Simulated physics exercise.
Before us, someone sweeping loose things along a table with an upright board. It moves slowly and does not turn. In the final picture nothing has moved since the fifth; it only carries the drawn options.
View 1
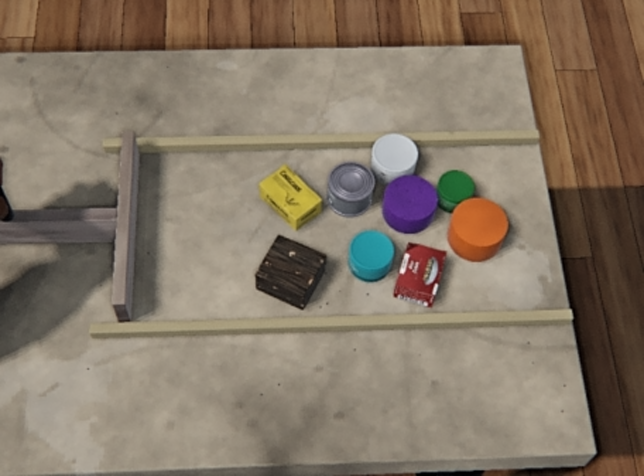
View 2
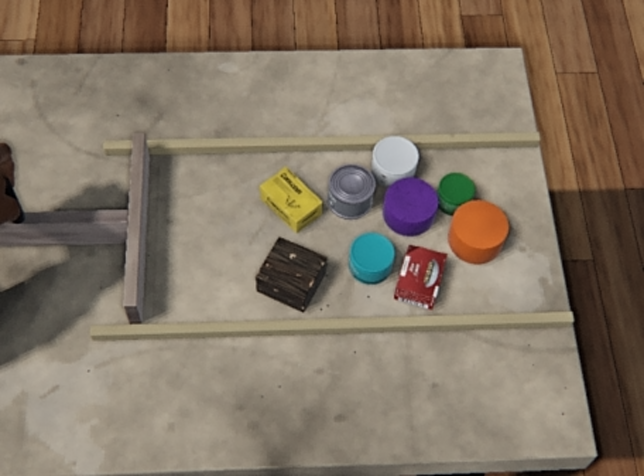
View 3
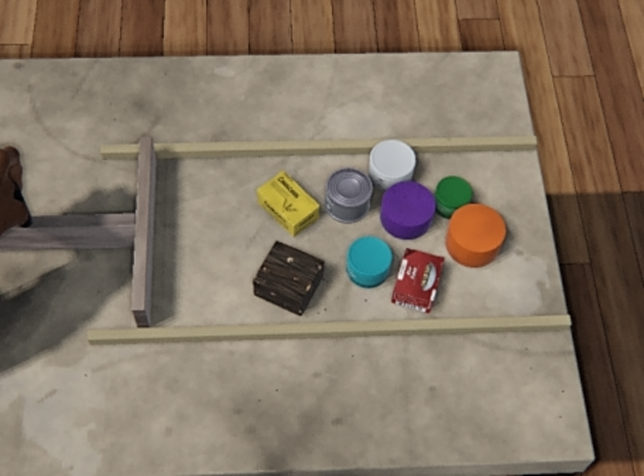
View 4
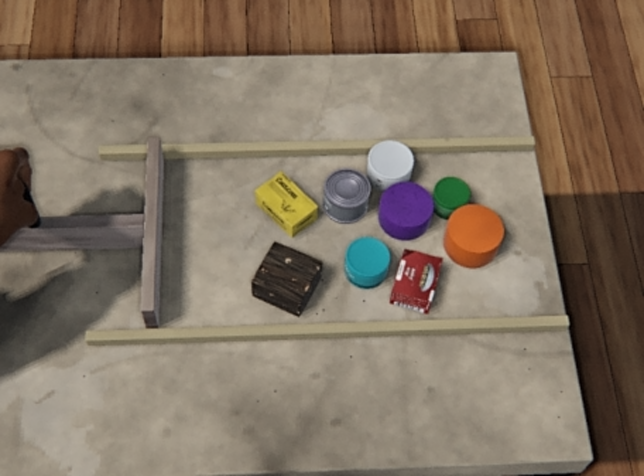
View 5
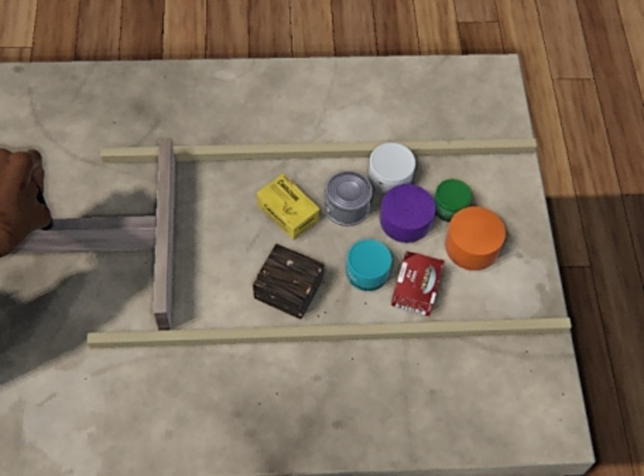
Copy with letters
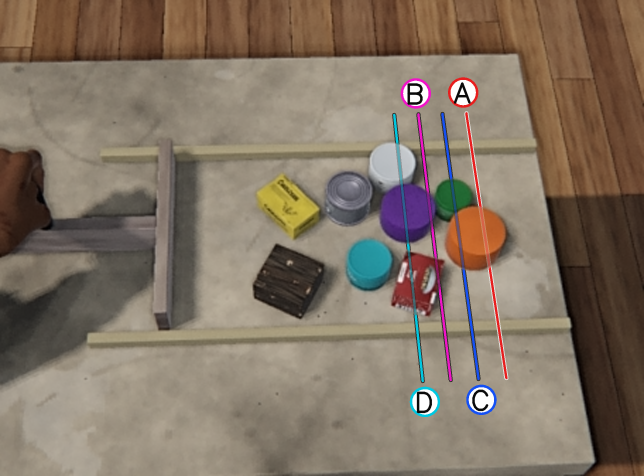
A dark hand slowly slid an upright board a short way right between two pale strips on a table, while the loose tubs, packets and dark block ahead of it stayed put, untouched.
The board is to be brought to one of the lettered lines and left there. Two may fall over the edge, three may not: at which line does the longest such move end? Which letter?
No farther than C.
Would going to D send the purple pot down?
By then, no.
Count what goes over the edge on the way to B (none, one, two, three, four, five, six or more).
One.
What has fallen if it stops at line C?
The orange pot goes over.
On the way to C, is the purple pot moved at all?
Yes.
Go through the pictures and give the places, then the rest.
White tub (394, 161); black block (291, 273); green tub (454, 193), in the first frame.
Board (134, 215); orange pot (478, 232), in the second frame.
Board (142, 219); red packet (418, 281), in the third frame.
Board (151, 220); turquoise tub (367, 263), in the fourth frame.
Board (163, 222); white tub (391, 170); black block (288, 282); green tub (452, 201), in the fifth frame.
On the marked copy, A at (485, 236); B at (433, 237); C at (459, 236); D at (407, 238).
Taking C. A third of the way, board (271, 219); black block (313, 275); yellow packet (306, 210).
Two thirds of the way, board (379, 216); orange pot (517, 257); green tub (488, 182).
When it is over, board (460, 214); orange pot over the edge; purple pot (551, 219); one fallen.
As for the rest, A drops five; B is within the limit but short; D is within the limit but short.
